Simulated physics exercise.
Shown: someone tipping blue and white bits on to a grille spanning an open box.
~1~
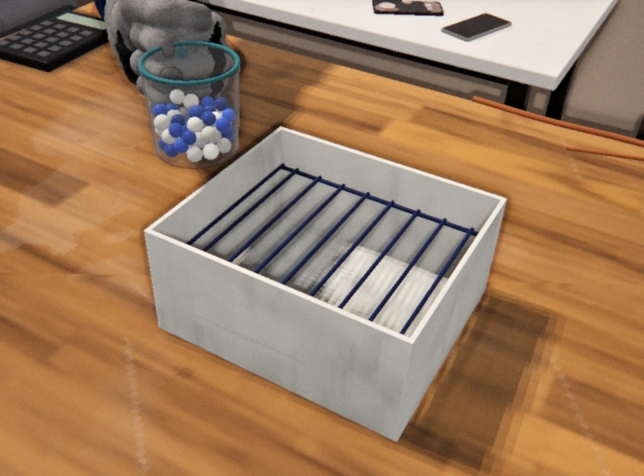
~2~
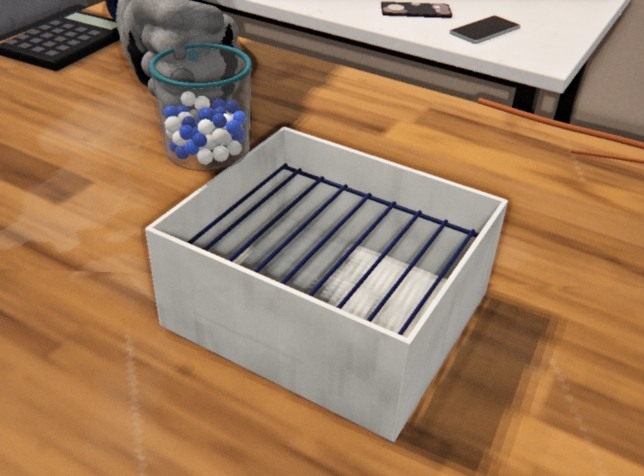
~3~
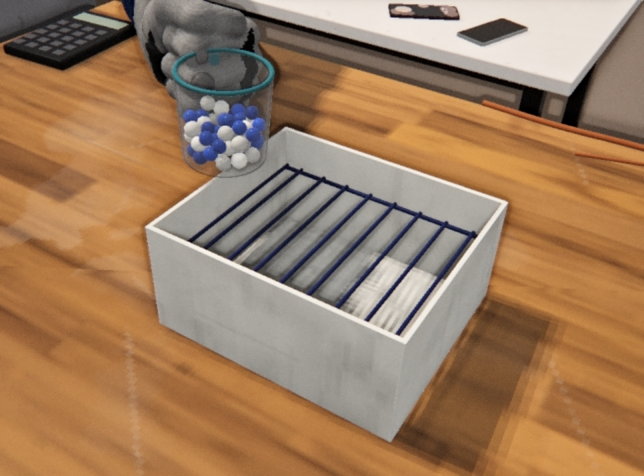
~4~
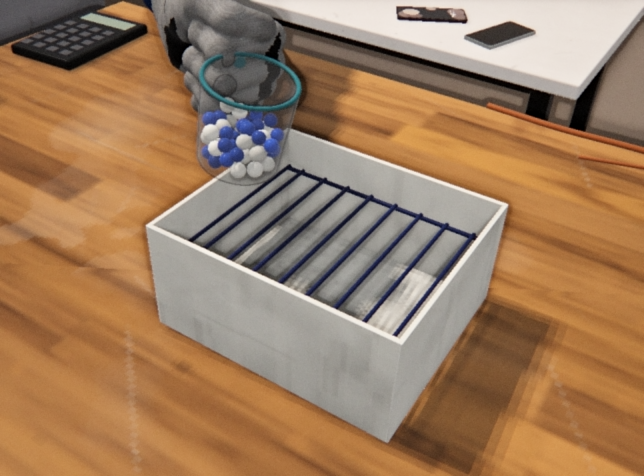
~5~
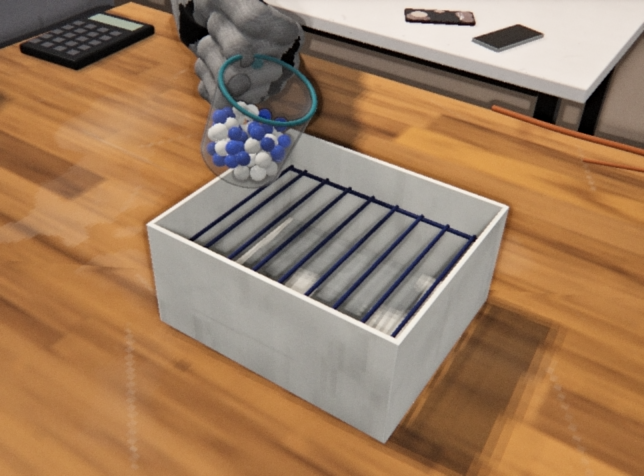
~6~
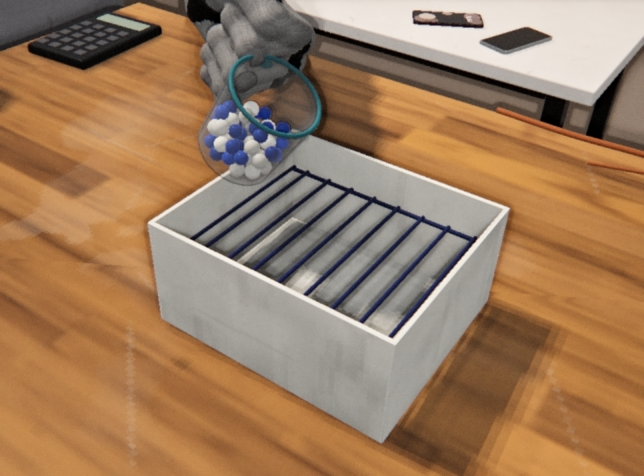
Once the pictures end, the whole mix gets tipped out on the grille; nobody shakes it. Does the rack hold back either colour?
Result: Blue fallen below, white fallen below.
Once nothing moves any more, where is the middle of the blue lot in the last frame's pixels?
It settles with its middle near (367, 307).
Then, 0.36 s later than the last frame, blue ones, every one in the cup; white ones, every one in the cup.
Then, 0.74 s later than the last frame, blue ones, the larger part in the cup, about a tenth on or over the wires; white ones, almost all in the cup, just a few on or over the wires.
Then, 1.19 s later than the last frame, blue ones, roughly a quarter on or over the wires, the larger part under the rack; white ones, roughly a quarter on or over the wires, the larger part under the rack.
When it is over, blue ones, every one under the rack; white ones, every one under the rack.
